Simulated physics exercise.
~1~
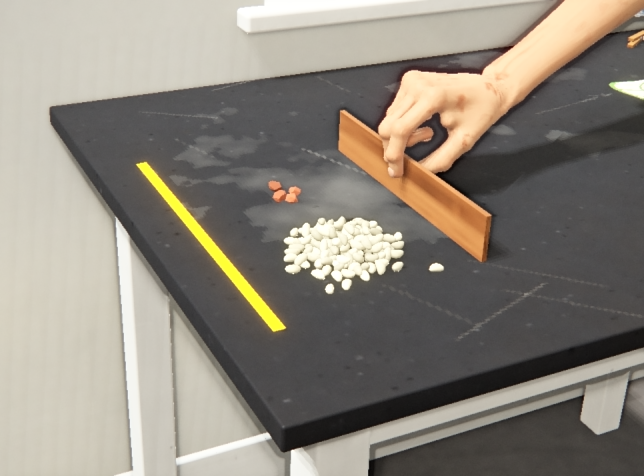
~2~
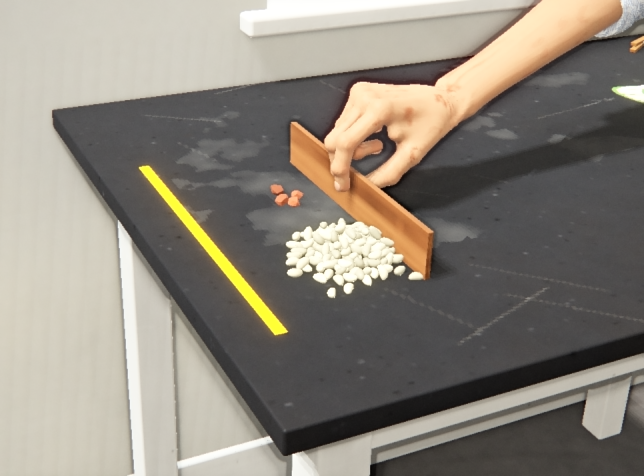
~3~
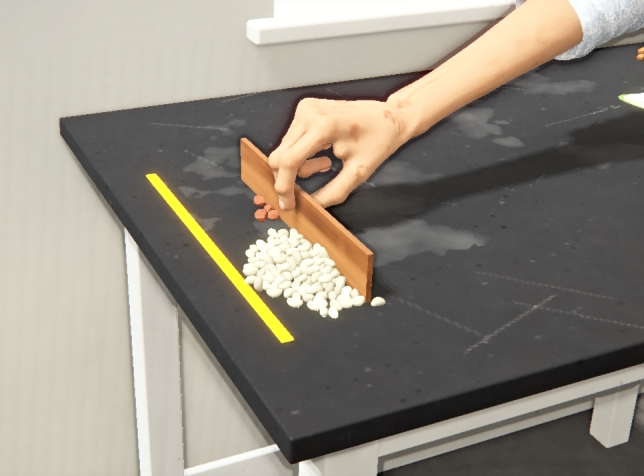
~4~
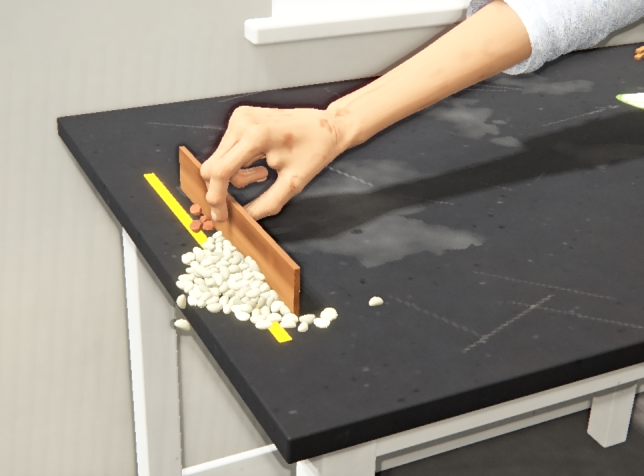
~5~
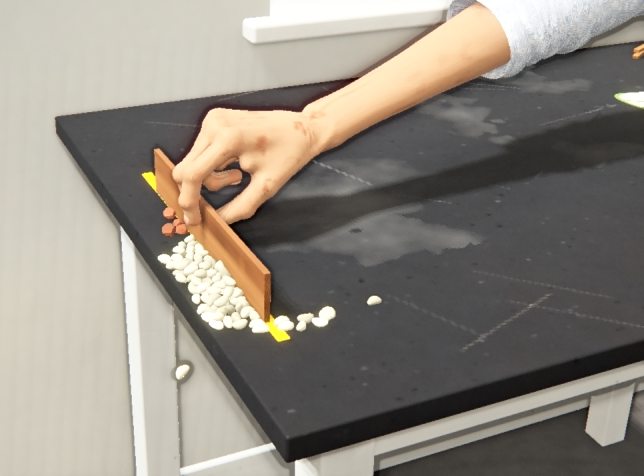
On a dark tabletop with pale legs, a hand holds a thin strip of wood upright, with a heap of white, bean-like pieces and a small cluster of reddish ones to its left. A strip of yellow tape lies further on, near the table's edge. The hand slides the wood left until it meets the white heap, then pushes both groups toward the tape. The wood reaches the tape as white pieces spread to the edge and begin to spill over. Finally, it rests along the tape, with some white pieces over the edge, a few left behind, and the reddish ones still on the table.
